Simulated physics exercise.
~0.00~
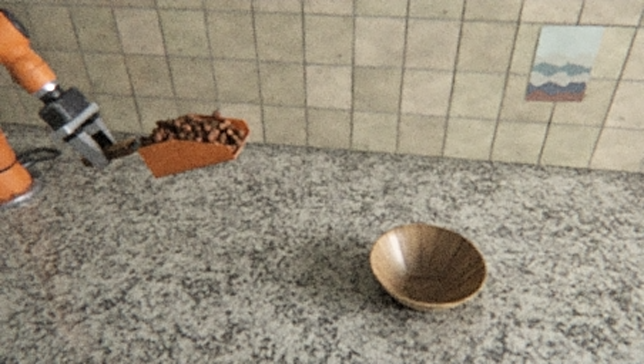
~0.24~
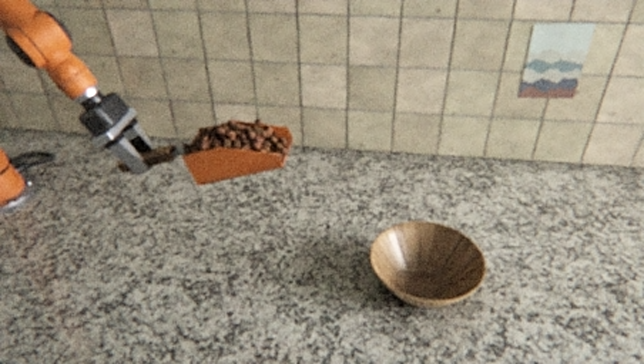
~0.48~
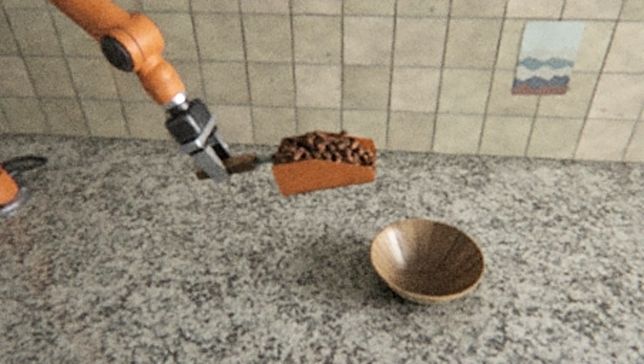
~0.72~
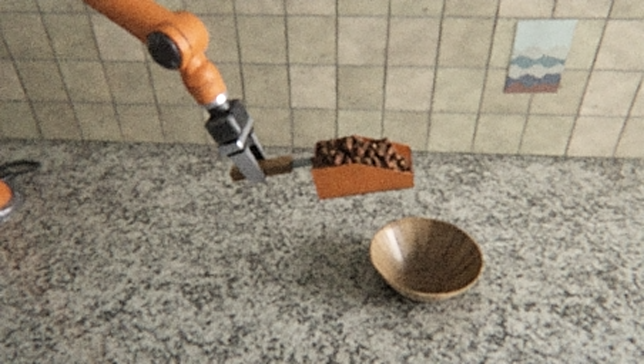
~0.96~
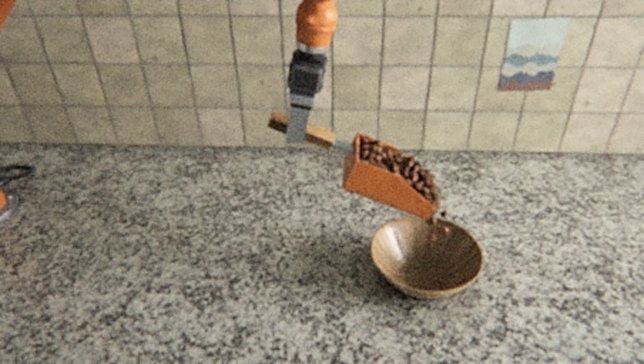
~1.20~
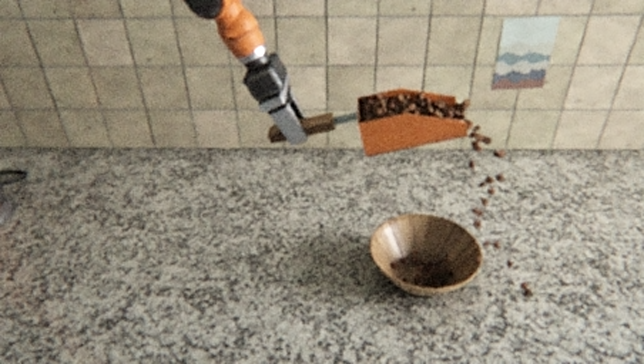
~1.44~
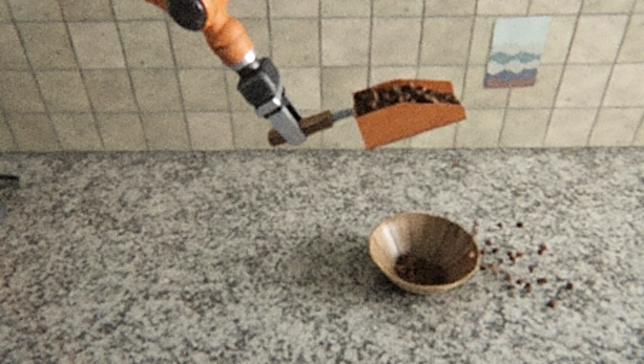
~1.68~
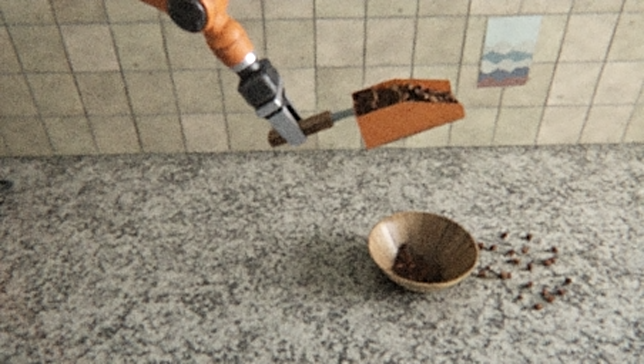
On a speckled stone counter in front of a tiled wall, an orange robot arm holds a reddish-brown scoop heaped with small brown pellets, with a wooden bowl to its right. The arm carries the level scoop rightward until it nears the bowl. It then tips the scoop forward, and pellets begin to slide off the front edge. Almost at once the arm lifts and tilts the scoop back, while pellets fly off, some dropping into the bowl and others landing beyond it. Finally the scoop stays raised, still holding most of its load, with a small pile in the bowl and pellets scattered to its right.
